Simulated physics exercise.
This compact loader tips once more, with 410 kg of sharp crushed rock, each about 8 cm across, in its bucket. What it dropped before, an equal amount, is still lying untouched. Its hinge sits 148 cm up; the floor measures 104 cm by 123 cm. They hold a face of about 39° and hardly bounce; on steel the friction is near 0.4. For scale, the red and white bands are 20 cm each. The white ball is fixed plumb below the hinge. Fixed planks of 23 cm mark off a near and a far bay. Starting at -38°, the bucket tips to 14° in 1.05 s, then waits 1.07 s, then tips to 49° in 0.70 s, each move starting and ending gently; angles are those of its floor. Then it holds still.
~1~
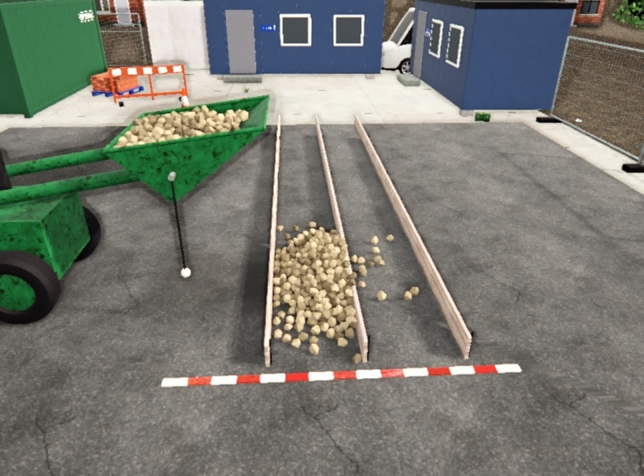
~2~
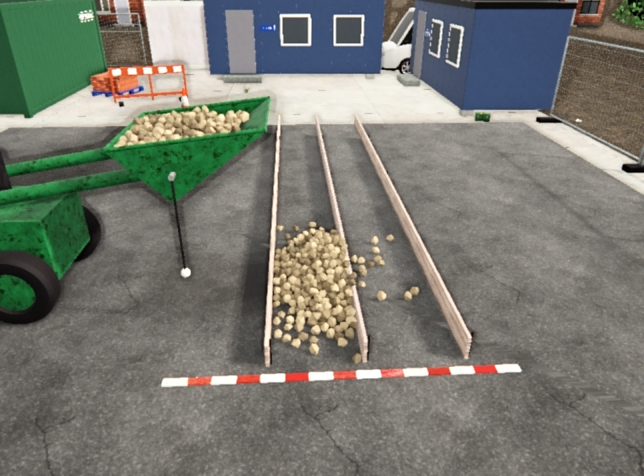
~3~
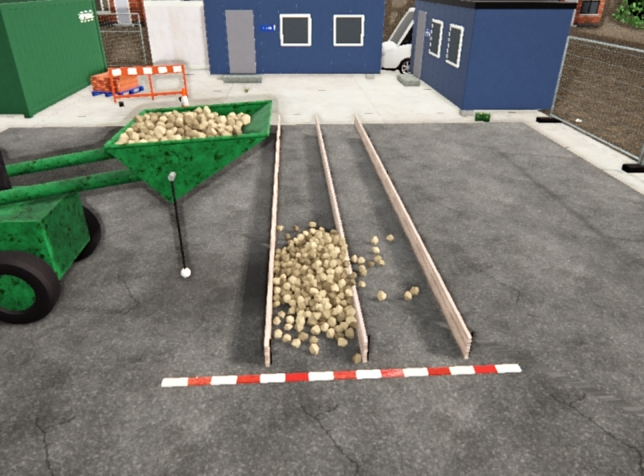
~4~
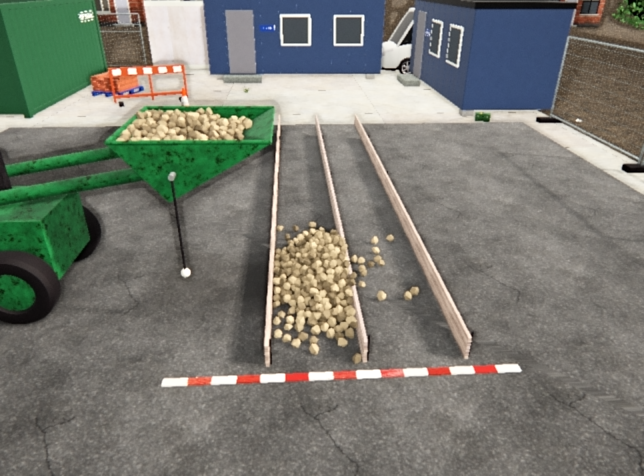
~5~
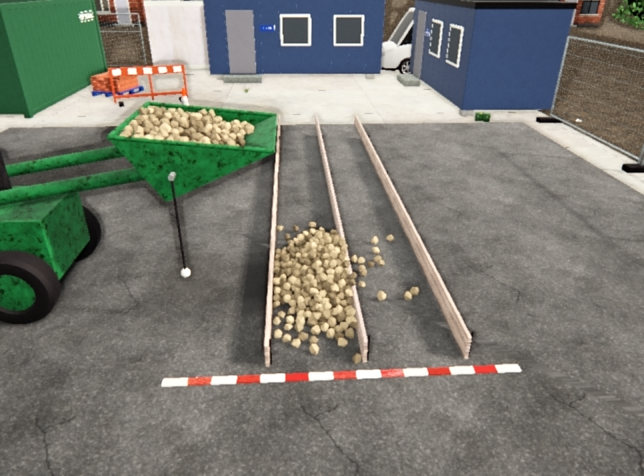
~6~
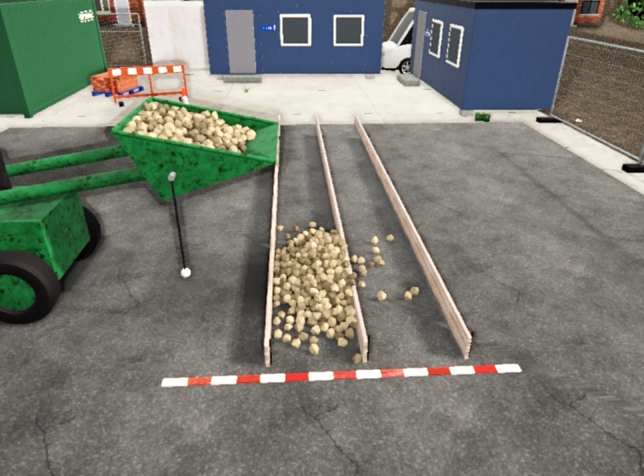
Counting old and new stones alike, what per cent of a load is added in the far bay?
About 0 per cent.
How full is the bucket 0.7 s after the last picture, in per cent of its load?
Roughly 100 per cent is still inside.
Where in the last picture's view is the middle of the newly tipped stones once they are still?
Around (272, 270).
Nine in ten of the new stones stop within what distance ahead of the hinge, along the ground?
About 110 cm.
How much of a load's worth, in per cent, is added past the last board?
Near 0 parts in a hundred.
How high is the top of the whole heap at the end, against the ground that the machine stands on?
Some 46 cm above that level.
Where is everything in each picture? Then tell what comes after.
Lip at (265, 128), floor tilted -38°, highest stones at (206, 117). The earlier load is highest near (334, 252), 34 cm above ground level, 97 % in the near bay, 3 % in the far bay, in the first frame.
The bucket is at -37°, its lip at (265, 130); the top of the load is at (203, 117), in the second frame.
The bucket is at -34°, its lip at (268, 135); the top of the load is at (181, 116), in the third frame.
The bucket is at -30°, its lip at (271, 142); the top of the load is at (156, 119), in the fourth frame.
The bucket is at -24°, its lip at (274, 151); the top of the load is at (150, 113), in the fifth frame.
Lip at (276, 162), floor tilted -18°, highest stones at (151, 110), in the sixth frame.
Then, 0.4 s after the last picture the floor is at 6°; in per cent of one load, 100 in the bucket, 97 in the near bay, 3 in the far bay; the foremost stones are at (387, 265).
Then, 0.7 s after the last picture the floor is at 14°; in per cent of one load, 100 in the bucket, 97 in the near bay, 3 in the far bay; the foremost stones are at (387, 265).
Then, 2.8 s after the last picture the floor is at 49°; in per cent of one load, 1 in the bucket, 51 short of the bays, 145 in the near bay, 3 in the far bay; the foremost stones are at (387, 265).
Then, 5.6 s after the last picture the floor is at 49°; in per cent of one load, 0 in the bucket, 50 short of the bays, 148 in the near bay, 3 in the far bay; the foremost stones are at (387, 265). Net gain in the far bay, 0.
